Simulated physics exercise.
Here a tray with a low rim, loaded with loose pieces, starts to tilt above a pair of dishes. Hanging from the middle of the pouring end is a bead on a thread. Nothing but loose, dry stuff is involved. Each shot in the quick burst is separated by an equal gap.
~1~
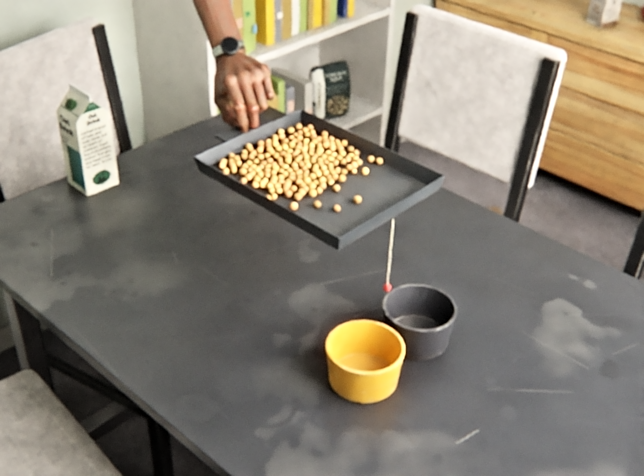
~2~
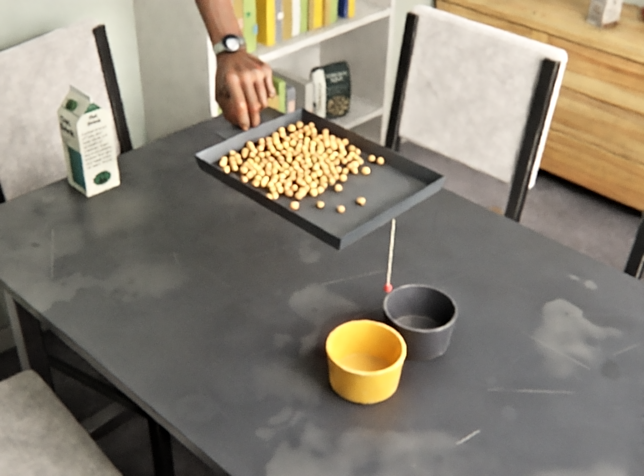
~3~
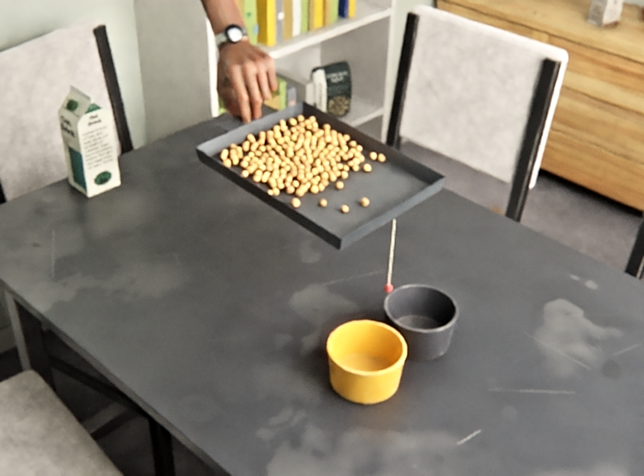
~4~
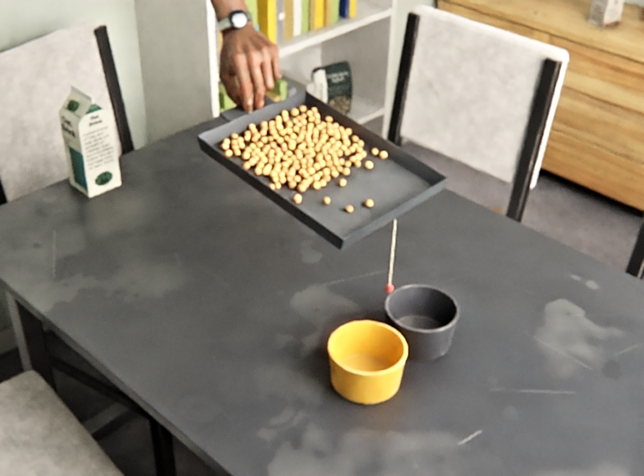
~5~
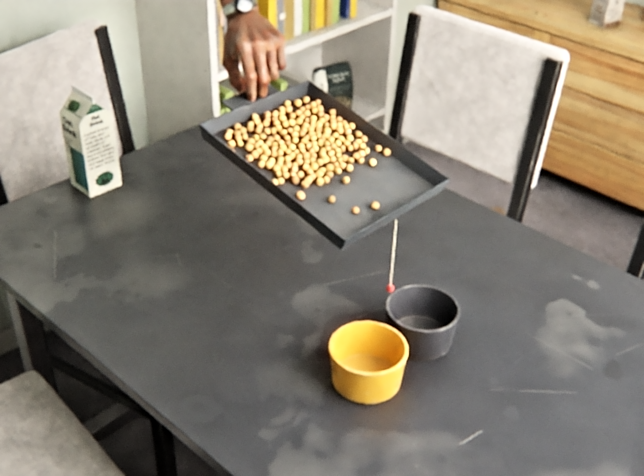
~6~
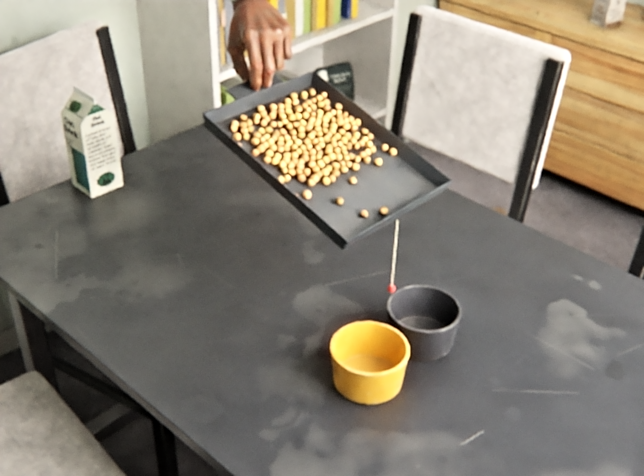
Above a dark table, a hand raises one end of a tray of small wooden beads.
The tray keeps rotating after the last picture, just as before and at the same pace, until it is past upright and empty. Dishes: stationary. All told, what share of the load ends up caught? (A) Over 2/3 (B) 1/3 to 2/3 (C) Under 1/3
1/3 to 2/3 (B).
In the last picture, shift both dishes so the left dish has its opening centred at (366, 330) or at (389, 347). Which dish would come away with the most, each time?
Attempt 1: The one on the right side. Attempt 2: The one on the right side.
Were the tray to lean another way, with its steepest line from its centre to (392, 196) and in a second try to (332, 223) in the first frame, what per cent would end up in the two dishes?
Lab note: Try one about 10 %, try two 60 %.
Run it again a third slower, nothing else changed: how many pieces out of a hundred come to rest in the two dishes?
It comes to 60 per cent or so.
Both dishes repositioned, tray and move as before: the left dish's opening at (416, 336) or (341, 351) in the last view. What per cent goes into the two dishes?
Trial 1 around 70 percent, trial 2 around 20 percent.
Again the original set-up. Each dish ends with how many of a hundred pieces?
Roughly: Left 10 %, right 50 %.
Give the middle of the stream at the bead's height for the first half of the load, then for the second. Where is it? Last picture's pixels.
Earlier portion about (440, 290); later portion about (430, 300).
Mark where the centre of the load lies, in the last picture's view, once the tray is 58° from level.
Look close to (409, 204) in the last picture.
Just after the last frame, tray tipped steeply; the larger part on the tray; just a few in the left dish; about a tenth in the right dish; about a tenth outside both; about a tenth in the air.
A moment on, tray tipped right over; roughly a third on the tray; just a few in the left dish; roughly a quarter in the right dish; roughly a quarter outside both; roughly a quarter in the air.
Further on, tray tipped past a quarter turn; about a tenth in the left dish; roughly half in the right dish; roughly half outside both.
When it is over, tray tipped past a quarter turn; about a tenth in the left dish; roughly half in the right dish; roughly half outside both.
